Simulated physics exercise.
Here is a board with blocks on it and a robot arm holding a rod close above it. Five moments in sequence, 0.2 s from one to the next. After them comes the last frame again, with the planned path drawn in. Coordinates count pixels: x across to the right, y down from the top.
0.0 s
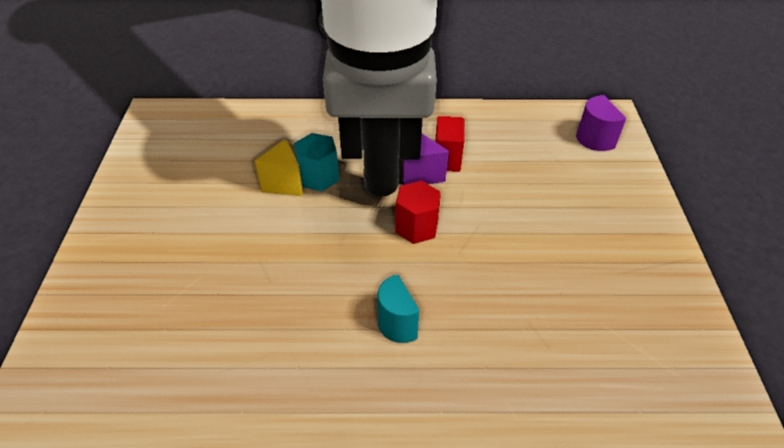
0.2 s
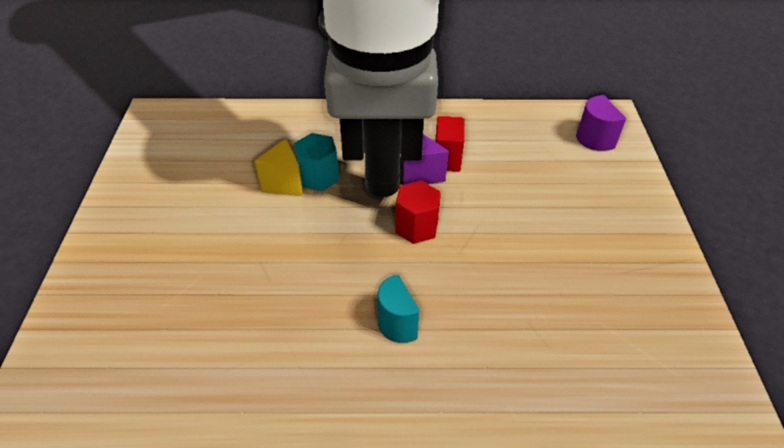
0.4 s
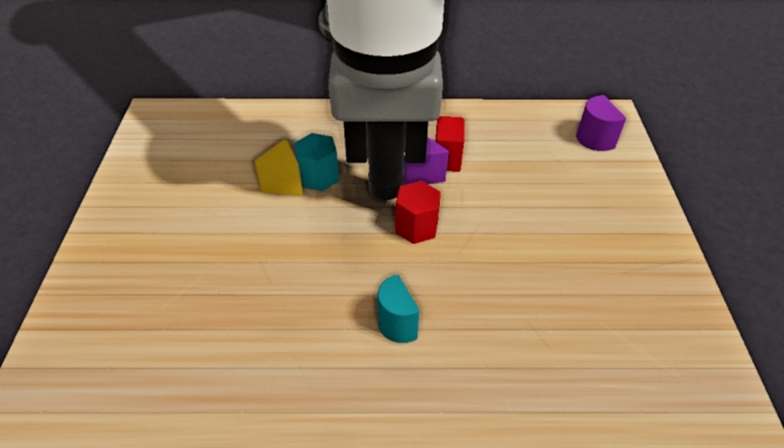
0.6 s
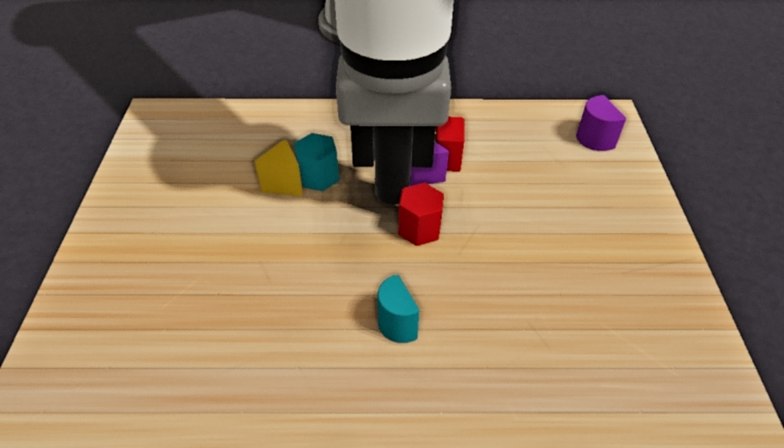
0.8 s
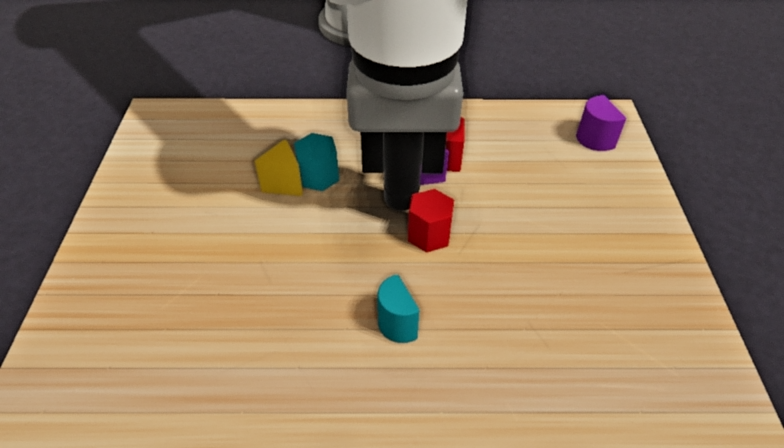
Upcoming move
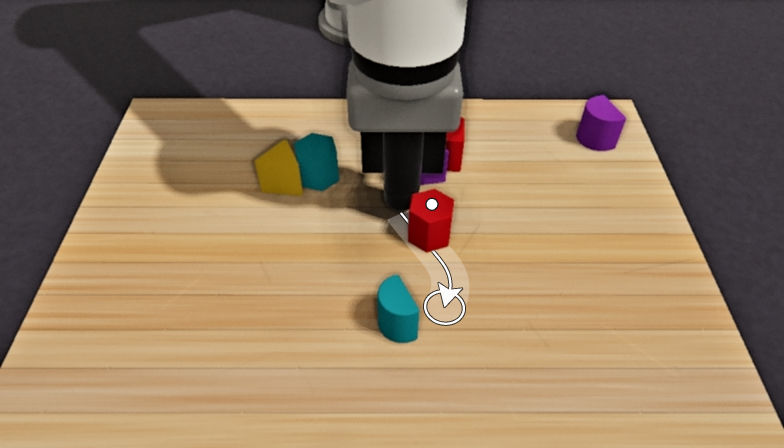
On a wooden board scattered with coloured blocks, a robot arm holding a dark rod shifts slightly right and toward the viewer, and the rod nudges the red six-sided block a short way in the same direction.
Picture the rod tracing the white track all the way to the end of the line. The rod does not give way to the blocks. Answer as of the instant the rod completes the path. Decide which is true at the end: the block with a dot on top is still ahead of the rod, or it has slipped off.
Most likely the block with a dot on top slides off.
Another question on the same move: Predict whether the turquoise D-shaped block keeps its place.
That block stays in place.
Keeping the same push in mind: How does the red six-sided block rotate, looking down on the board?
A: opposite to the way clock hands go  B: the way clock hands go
(A)
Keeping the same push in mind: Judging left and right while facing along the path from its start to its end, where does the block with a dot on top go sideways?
Left.
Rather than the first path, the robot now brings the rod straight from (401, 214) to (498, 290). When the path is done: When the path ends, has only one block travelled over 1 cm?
Yes - that is the case.
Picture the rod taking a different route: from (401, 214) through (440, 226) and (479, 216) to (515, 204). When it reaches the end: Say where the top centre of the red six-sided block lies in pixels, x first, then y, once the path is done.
When the path ends, it will be at (472, 224).
The drawn path runs from (401, 214) over (424, 241) and (447, 271) to (444, 307); the dot is on the red six-sided block.
On the path given first. One third of the way, rod (425, 227); red six-sided block (464, 224), turned 35° anticlockwise.
Two thirds of the way, rod (449, 257); red six-sided block (494, 239), turned 80° anticlockwise.
At the end, rod (446, 294); turquoise D-shaped block not moved; red six-sided block (494, 239), turned 85° anticlockwise.
